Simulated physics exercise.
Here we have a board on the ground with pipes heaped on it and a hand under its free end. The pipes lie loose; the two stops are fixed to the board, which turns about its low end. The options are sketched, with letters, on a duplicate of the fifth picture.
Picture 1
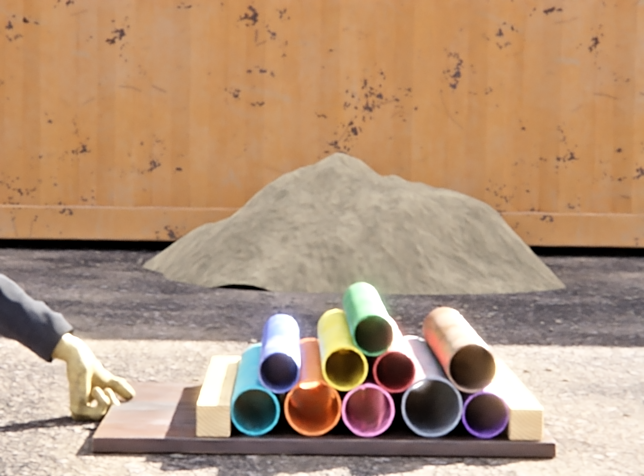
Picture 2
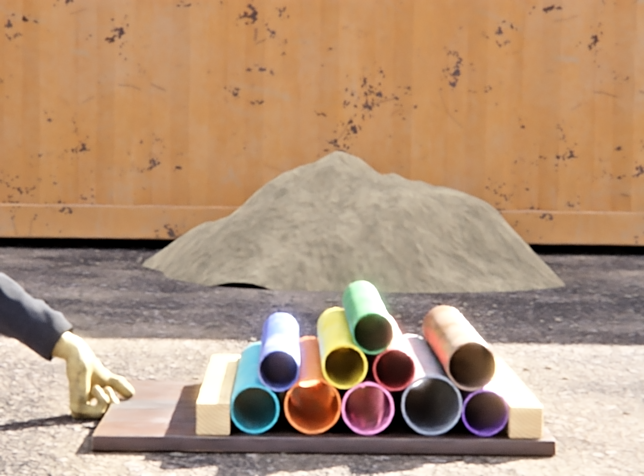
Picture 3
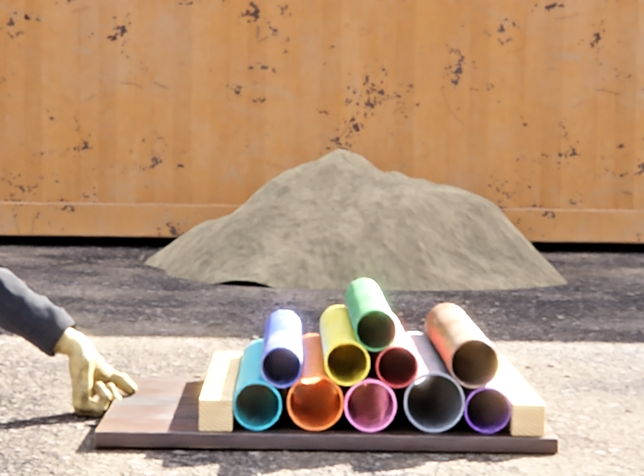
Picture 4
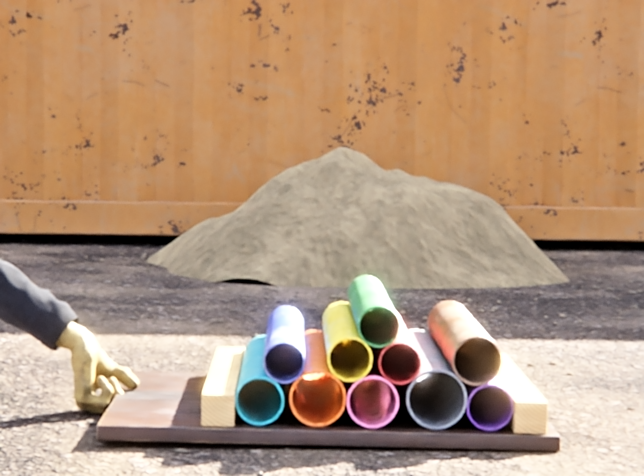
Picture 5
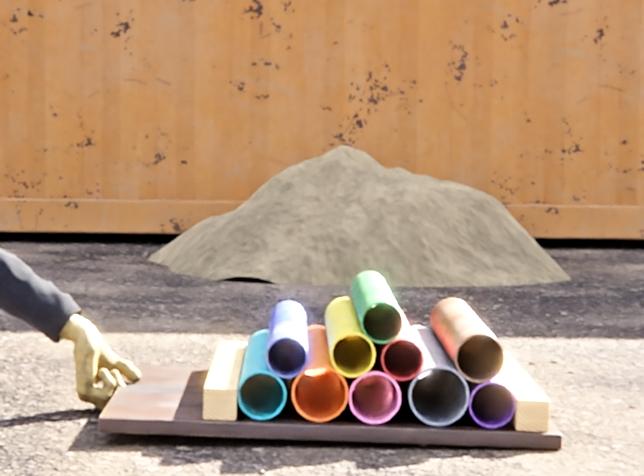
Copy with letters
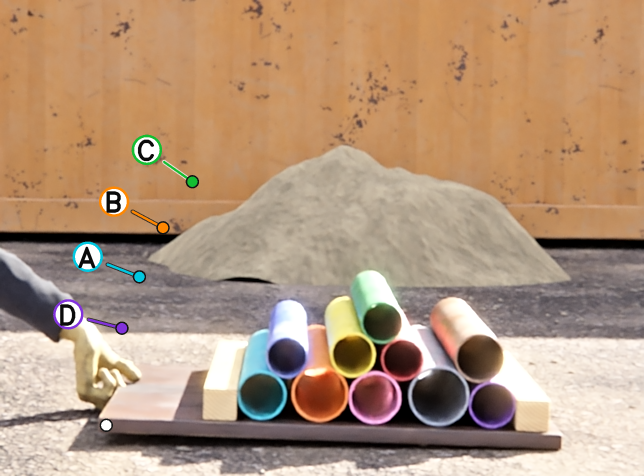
A gloved hand at the left grips the end of a dark board on the ground, which carries a heap of colourful pipes between two pale wooden blocks. The hand raises that end very slightly, tilting the board a little, and the pipes stay stacked in the same arrangement throughout.
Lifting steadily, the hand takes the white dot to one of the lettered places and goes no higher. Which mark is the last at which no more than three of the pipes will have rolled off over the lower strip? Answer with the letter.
It can be raised to C.
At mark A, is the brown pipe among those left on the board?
No, with A.
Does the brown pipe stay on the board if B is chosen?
No.
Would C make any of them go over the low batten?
Yes.
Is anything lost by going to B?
Yes, at B.
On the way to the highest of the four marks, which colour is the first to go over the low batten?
First is the brown one.
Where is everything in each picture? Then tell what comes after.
The first frame shows pink pipe (368, 411); grey pipe (432, 407).
The second frame shows yellow pipe (344, 366).
The third frame shows board (324, 397); turquoise pipe (257, 405); brown pipe (474, 364).
The fourth frame shows board (327, 393); turquoise pipe (259, 401); orange pipe (318, 398).
The fifth frame shows board (328, 388); turquoise pipe (261, 395); orange pipe (320, 393).
On the marked copy, A at (139, 277); B at (163, 228); C at (192, 182); D at (122, 328); the white dot at (106, 425).
Taking C. A third of the way, board at 19°.
Two thirds of the way, board at 34°.
When it is over, board at 34°, two over the low batten (brown, green).
As for the rest, A one over the low batten (brown); B one over the low batten (brown); D none over the low batten.
